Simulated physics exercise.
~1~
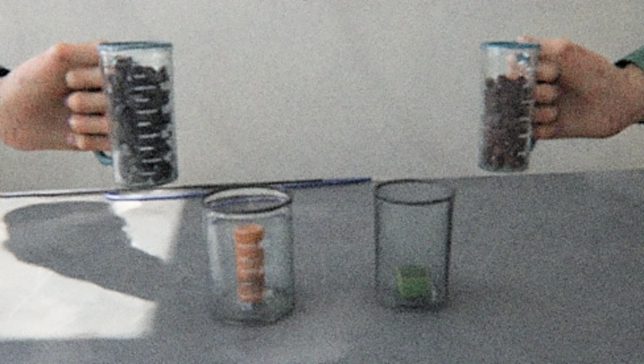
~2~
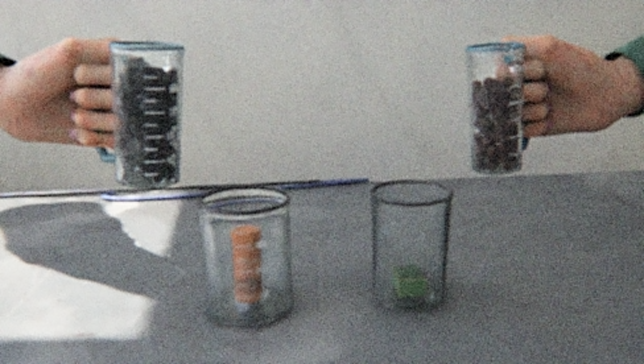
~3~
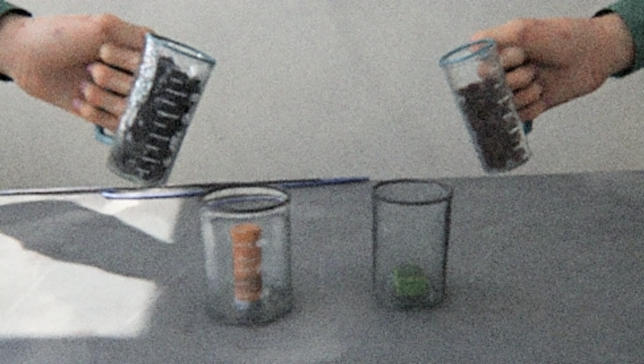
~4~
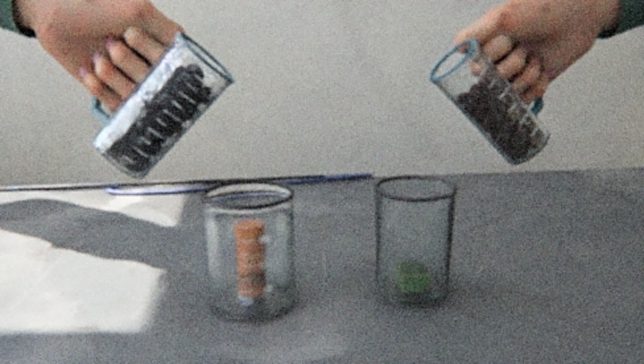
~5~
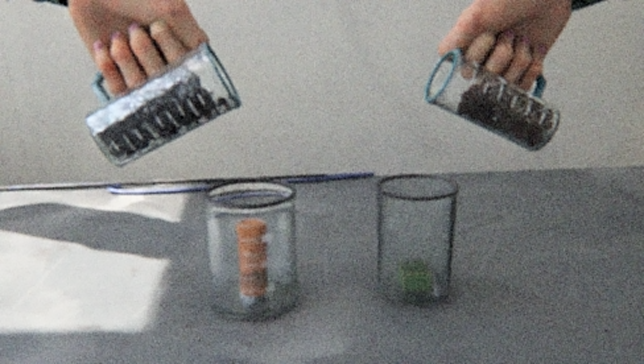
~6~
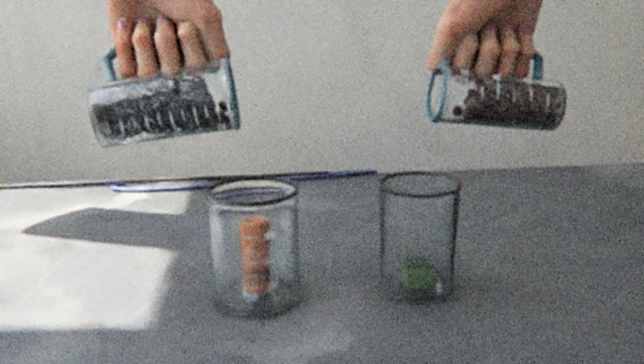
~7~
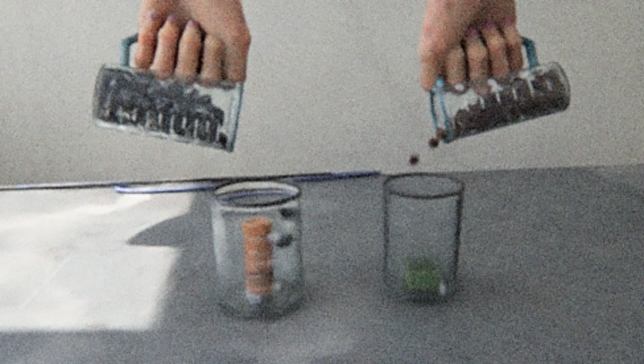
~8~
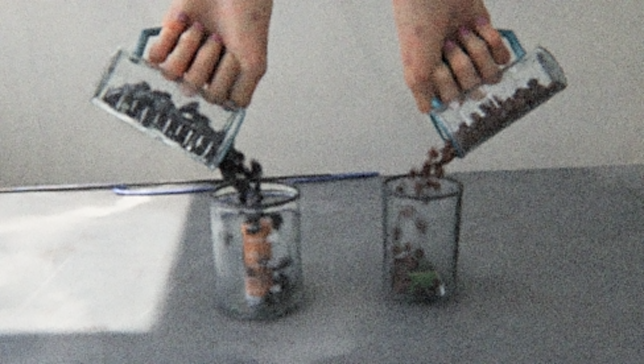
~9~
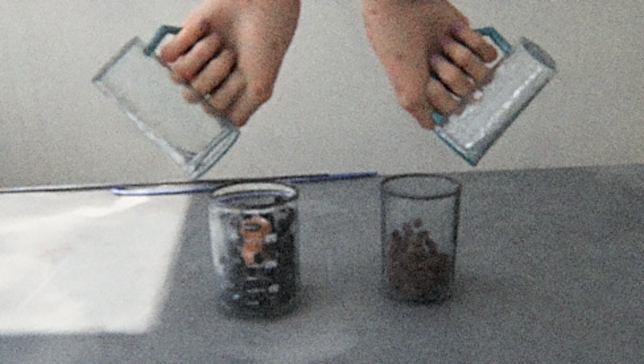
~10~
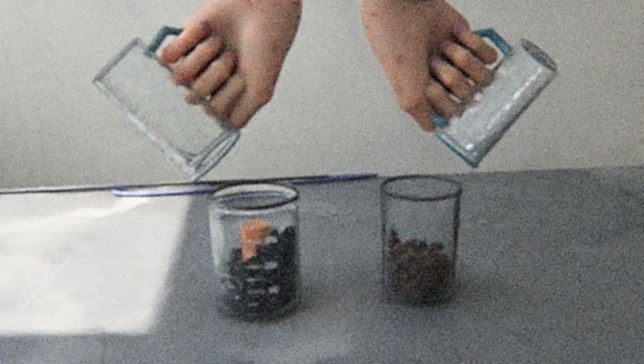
Two hands tip cups of dark pieces into glasses, burying the green object but not the orange.
